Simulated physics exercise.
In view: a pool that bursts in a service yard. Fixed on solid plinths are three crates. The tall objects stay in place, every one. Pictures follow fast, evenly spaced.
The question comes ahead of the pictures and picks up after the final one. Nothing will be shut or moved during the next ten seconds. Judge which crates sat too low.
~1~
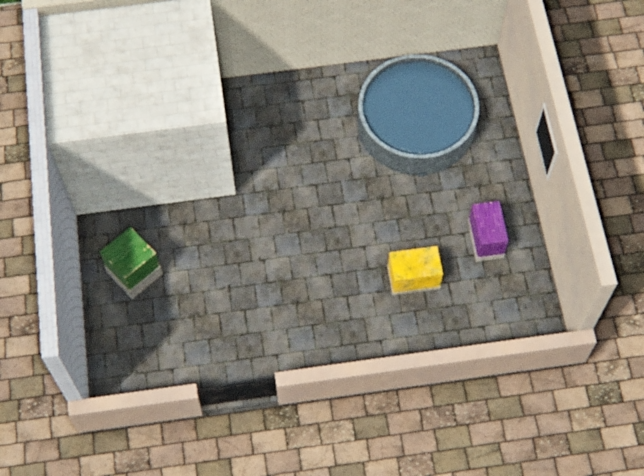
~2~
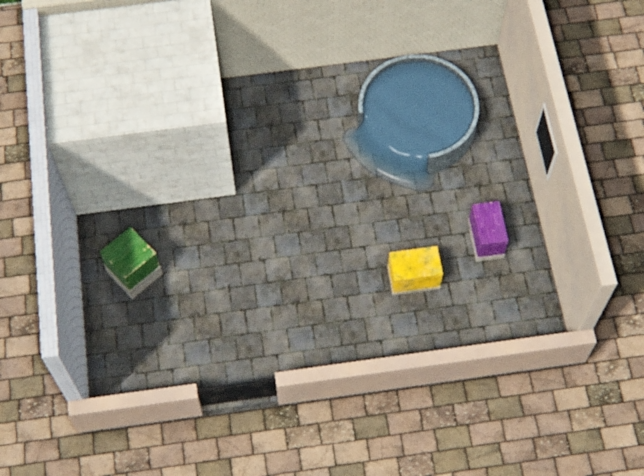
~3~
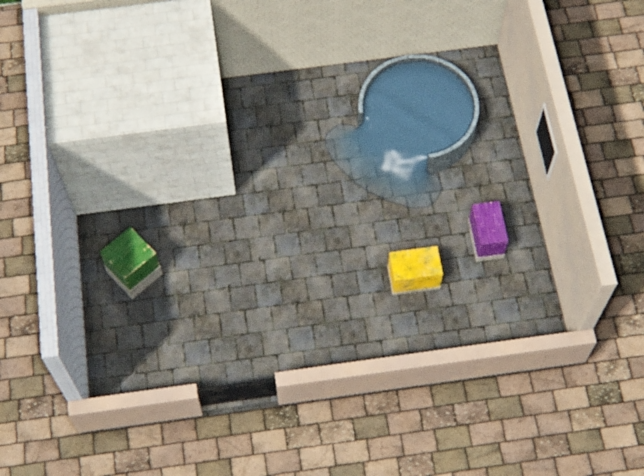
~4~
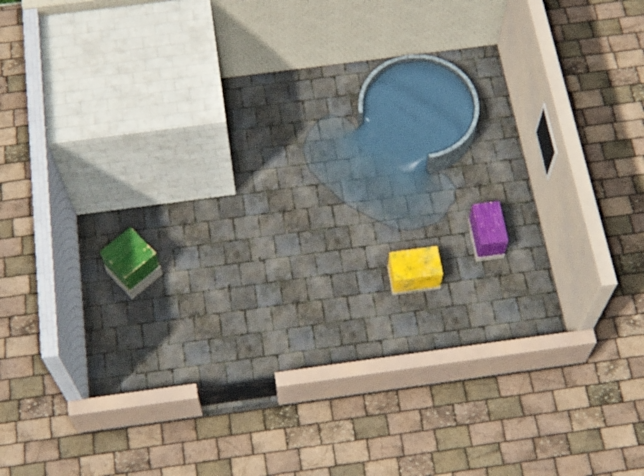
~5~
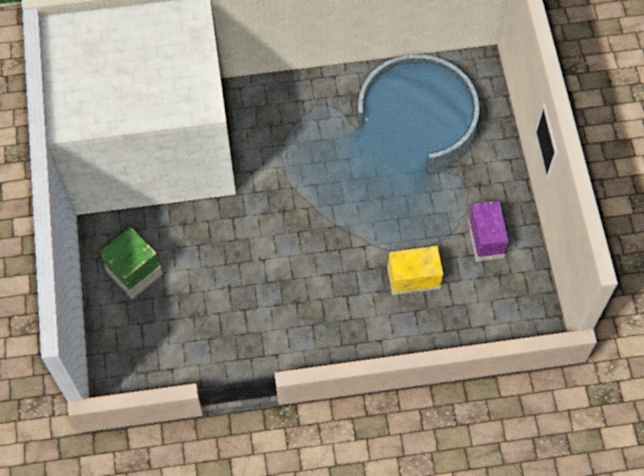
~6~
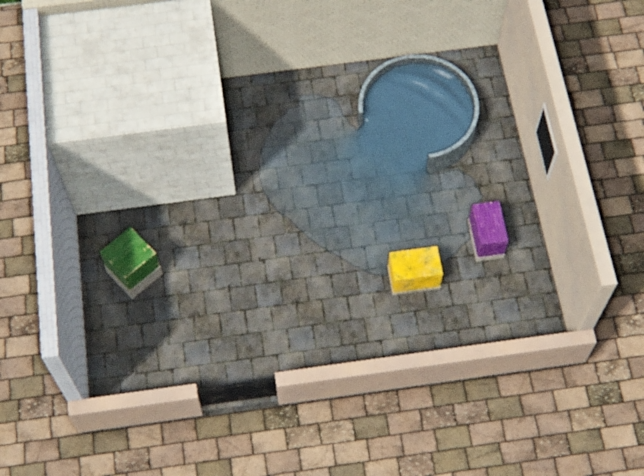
The green crate was not too low. The purple crate was not too low. The yellow crate was too low.
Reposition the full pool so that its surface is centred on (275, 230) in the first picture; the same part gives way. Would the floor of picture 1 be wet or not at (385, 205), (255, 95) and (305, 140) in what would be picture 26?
As listed: Not flooded, clear, no water.
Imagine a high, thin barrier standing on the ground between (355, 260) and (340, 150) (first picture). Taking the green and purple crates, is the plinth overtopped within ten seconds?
Observation - green: Not flooded; purple: Flooded.
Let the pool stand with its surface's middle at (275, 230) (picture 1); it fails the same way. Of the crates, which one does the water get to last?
My pick is the one in purple.
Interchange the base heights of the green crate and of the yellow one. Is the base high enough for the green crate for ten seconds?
Outcome, green crate: Reached.
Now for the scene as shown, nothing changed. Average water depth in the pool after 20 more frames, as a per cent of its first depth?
About 24 per cent.
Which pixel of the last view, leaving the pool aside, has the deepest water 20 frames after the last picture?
I'd say near (91, 412).
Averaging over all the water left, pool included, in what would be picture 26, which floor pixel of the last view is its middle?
I'd place it roughly at (307, 244).
A moment on, water covers 35 % of the floor; the green crate not reached, the purple crate water round its plinth, the yellow crate water round its plinth.
Next, water covers 55 % of the floor; the green crate water round its plinth, the purple crate water round its plinth, the yellow crate water round its plinth.
Then, water covers 70 % of the floor; the green crate water round its plinth, the purple crate water round its plinth, the yellow crate water round its plinth.
Later, water covers 85 % of the floor; the green crate water round its plinth, the purple crate water round its plinth, the yellow crate water round its plinth.
In the end, water covers 95 % of the floor; the green crate stayed above the water, the purple crate stayed above the water, the yellow crate was topped.
